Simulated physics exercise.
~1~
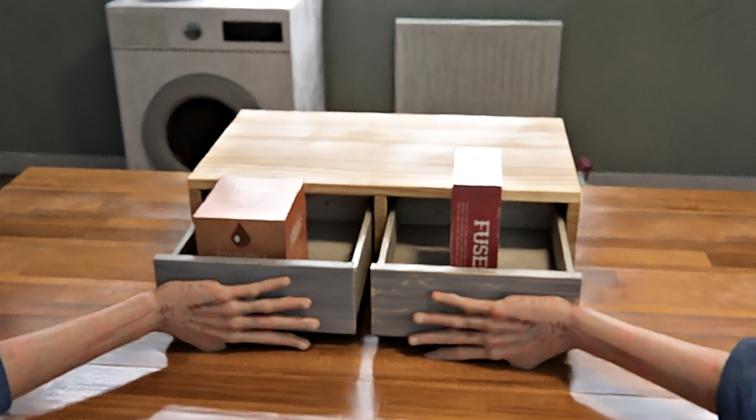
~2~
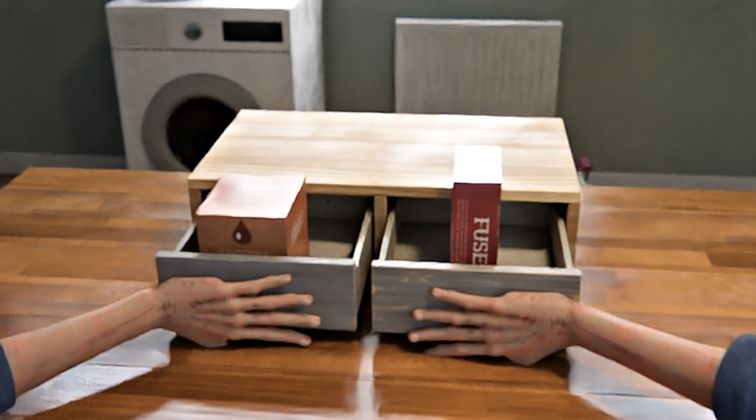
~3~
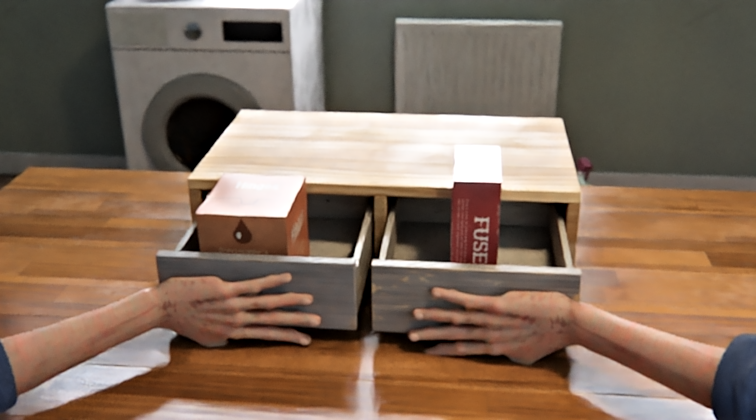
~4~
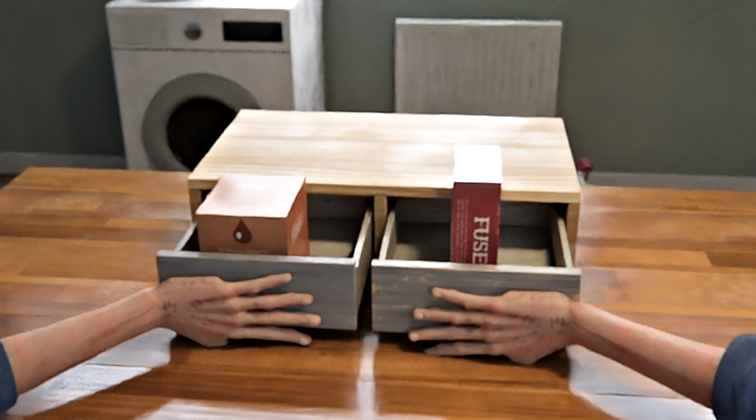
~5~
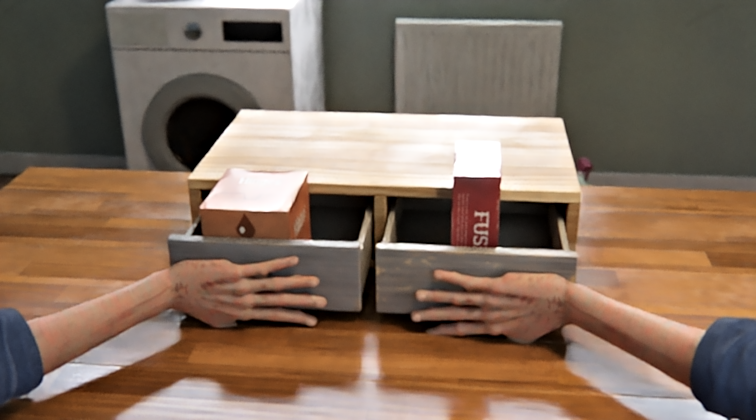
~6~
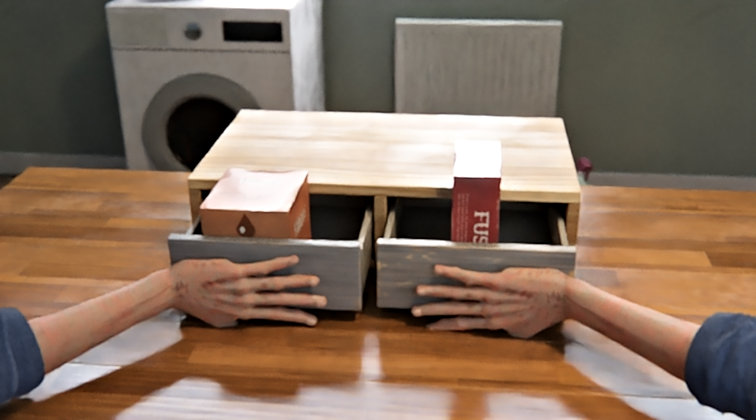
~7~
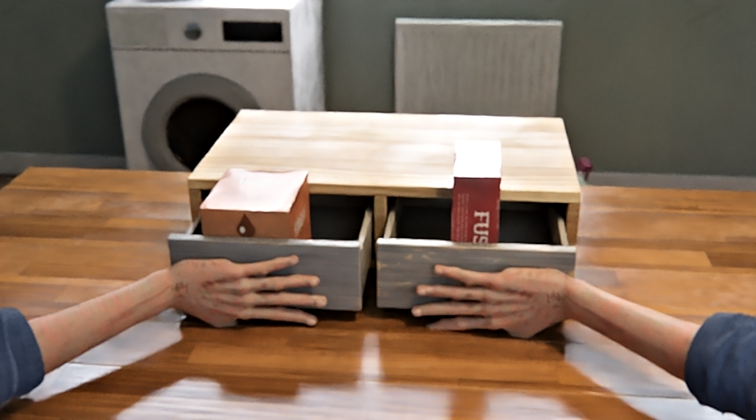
To begin with, a low wooden cabinet sits on a table with its two grey-fronted drawers open, an orange box standing in the left one and a tall red box in the right. A pair of hands rests flat against the drawer fronts, one on each. For a while the drawers hardly move. Then the hands push both inward together, and the drawers slide back a short way, carrying the boxes with them. After that they stay almost still under the hands. Both drawers end up still partly open, with the boxes sticking up above their fronts.
